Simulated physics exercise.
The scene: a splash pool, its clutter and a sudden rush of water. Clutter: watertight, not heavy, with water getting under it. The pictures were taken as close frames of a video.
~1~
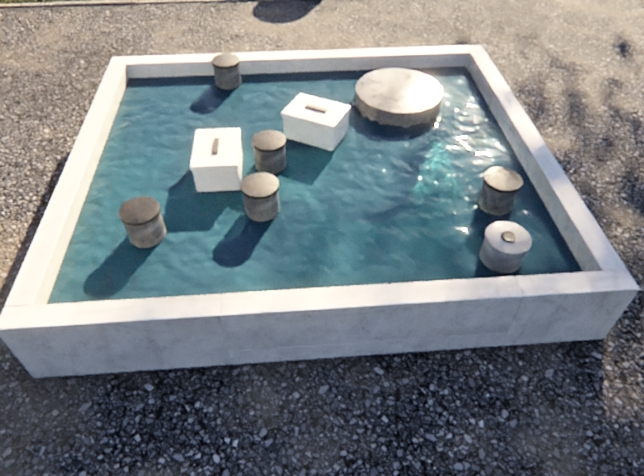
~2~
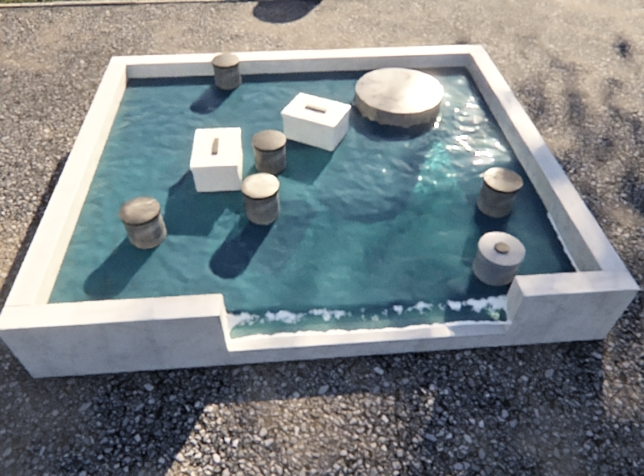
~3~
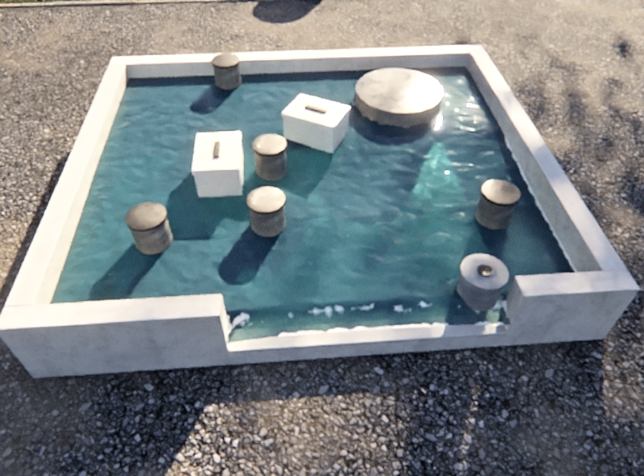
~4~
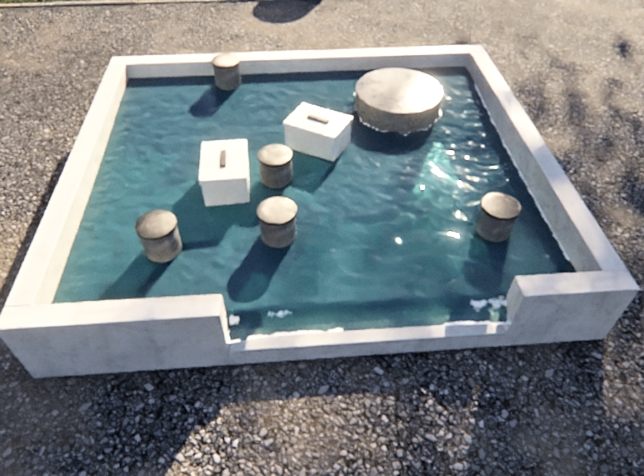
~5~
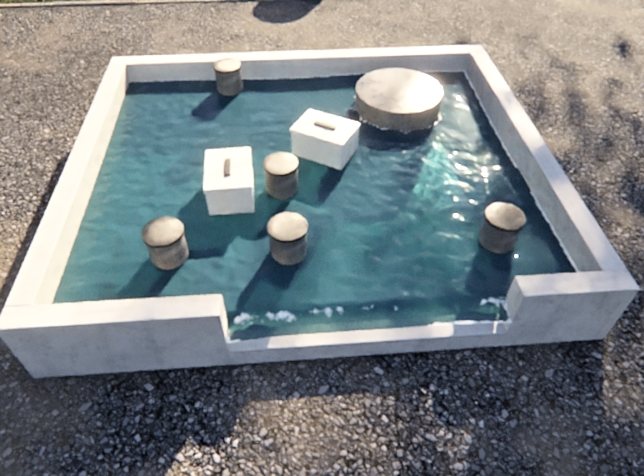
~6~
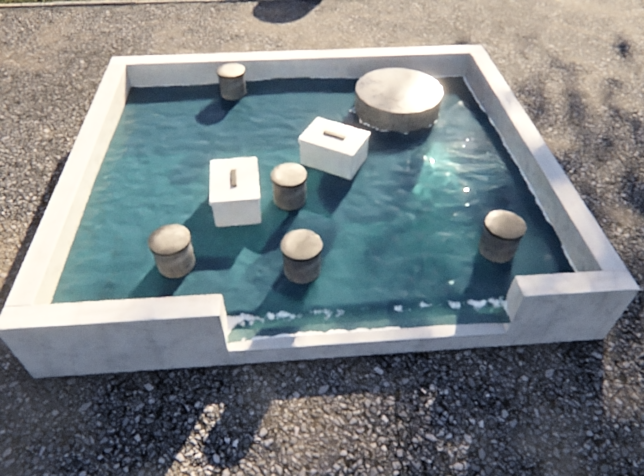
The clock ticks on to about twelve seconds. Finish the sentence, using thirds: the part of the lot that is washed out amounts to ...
The part of the lot that is washed out amounts to at least two thirds.
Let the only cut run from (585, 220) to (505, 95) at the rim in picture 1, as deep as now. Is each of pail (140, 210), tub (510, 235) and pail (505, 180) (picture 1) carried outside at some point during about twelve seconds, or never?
Per object, as asked: Not flushed / flushed / flushed.
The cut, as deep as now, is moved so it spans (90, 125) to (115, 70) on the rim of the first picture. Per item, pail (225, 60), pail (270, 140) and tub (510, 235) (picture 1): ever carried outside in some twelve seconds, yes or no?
Listed order gives departs, departs, stays put.
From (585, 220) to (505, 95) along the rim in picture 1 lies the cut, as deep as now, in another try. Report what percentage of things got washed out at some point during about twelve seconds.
It comes to some 50 per cent of the lot.
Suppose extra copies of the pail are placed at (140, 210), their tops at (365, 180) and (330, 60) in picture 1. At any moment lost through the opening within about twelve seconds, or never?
Listed first makes it out, listed second does not escape.
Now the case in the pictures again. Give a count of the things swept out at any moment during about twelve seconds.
That comes out at 6.
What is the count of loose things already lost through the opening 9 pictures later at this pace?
Total: 4.
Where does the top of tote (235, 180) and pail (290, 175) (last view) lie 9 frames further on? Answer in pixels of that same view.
Approximately (279, 250), then (330, 256).
A moment on, 1 of 8 are out; 7 afloat.
Next, 4 of 8 are out; 4 afloat.
Later, 6 of 8 are out; 2 afloat.
In the end, 6 of 8 are out; 2 afloat.
